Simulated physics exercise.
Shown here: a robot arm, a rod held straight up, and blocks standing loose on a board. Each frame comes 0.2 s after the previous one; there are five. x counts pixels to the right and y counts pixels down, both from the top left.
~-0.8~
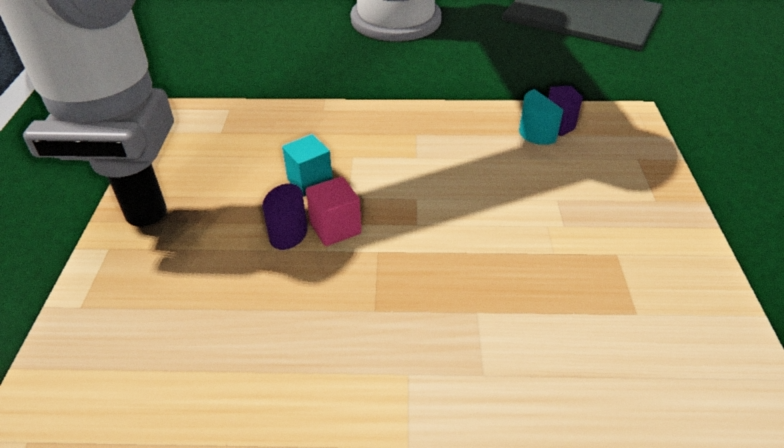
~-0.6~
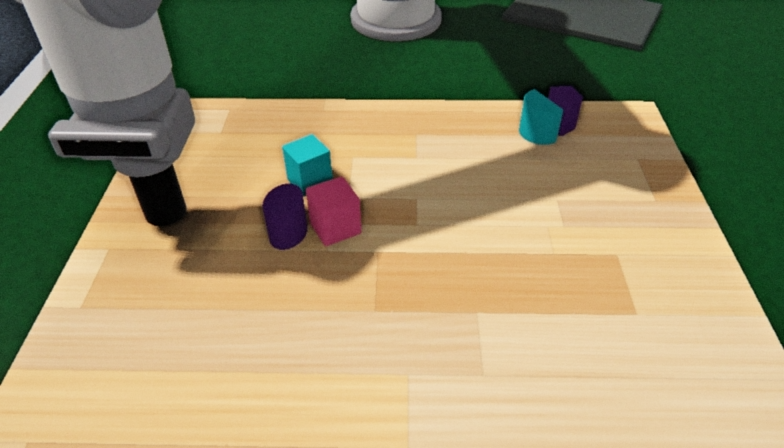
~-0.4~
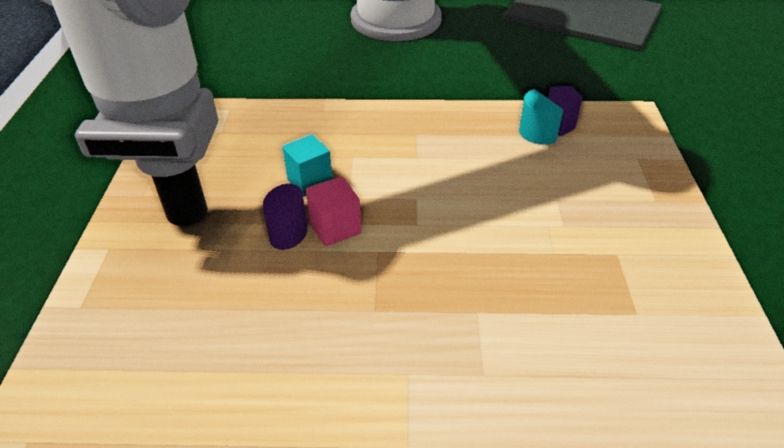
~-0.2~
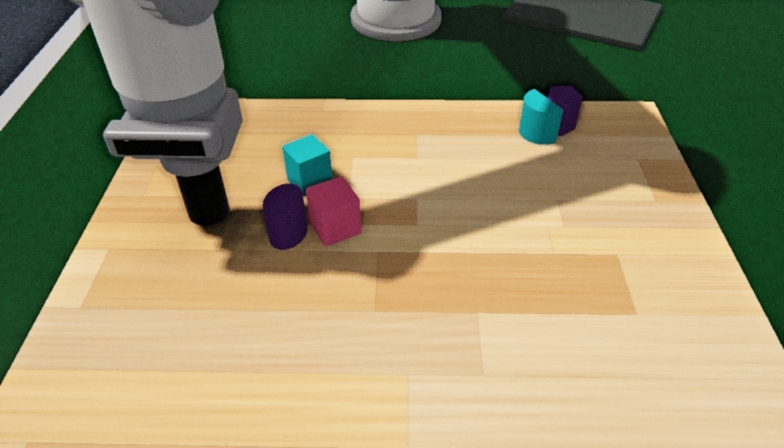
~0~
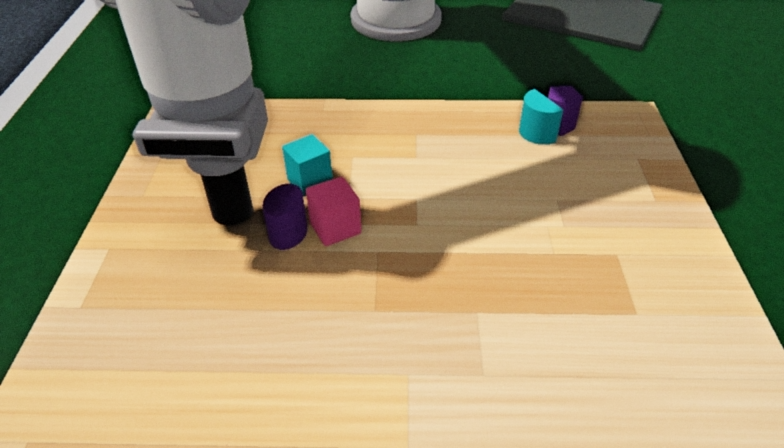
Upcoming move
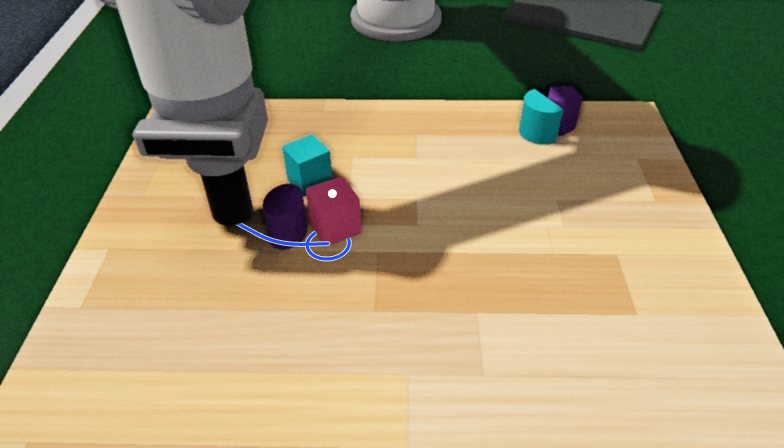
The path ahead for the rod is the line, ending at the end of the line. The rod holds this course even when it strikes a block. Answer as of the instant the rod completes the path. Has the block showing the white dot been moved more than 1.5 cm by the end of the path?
The answer is yes.
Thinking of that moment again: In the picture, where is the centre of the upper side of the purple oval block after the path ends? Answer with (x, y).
I predict (365, 201).
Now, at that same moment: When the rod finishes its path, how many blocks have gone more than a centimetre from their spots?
Two move.
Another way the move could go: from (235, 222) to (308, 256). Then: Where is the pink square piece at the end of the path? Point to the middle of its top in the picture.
Its top face will be centred at roughly (369, 187).
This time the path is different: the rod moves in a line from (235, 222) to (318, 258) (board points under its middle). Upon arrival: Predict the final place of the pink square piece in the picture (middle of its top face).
Its top centre lands on (377, 187).
The drawn path runs from (235, 222) through (261, 236) and (293, 244) to (328, 244); the dot is on the pink square piece.
The first path, step by step. One third of the way, rod (259, 226); purple oval block (296, 200), turned 20° anticlockwise; pink square piece (336, 193).
Two thirds of the way, rod (292, 234); purple oval block (329, 201), turned 50° anticlockwise; pink square piece (366, 188).
At the end, rod (327, 234); purple oval block (365, 201), turned 50° anticlockwise; turquoise square piece not moved; pink square piece (394, 181), turned 25° anticlockwise.
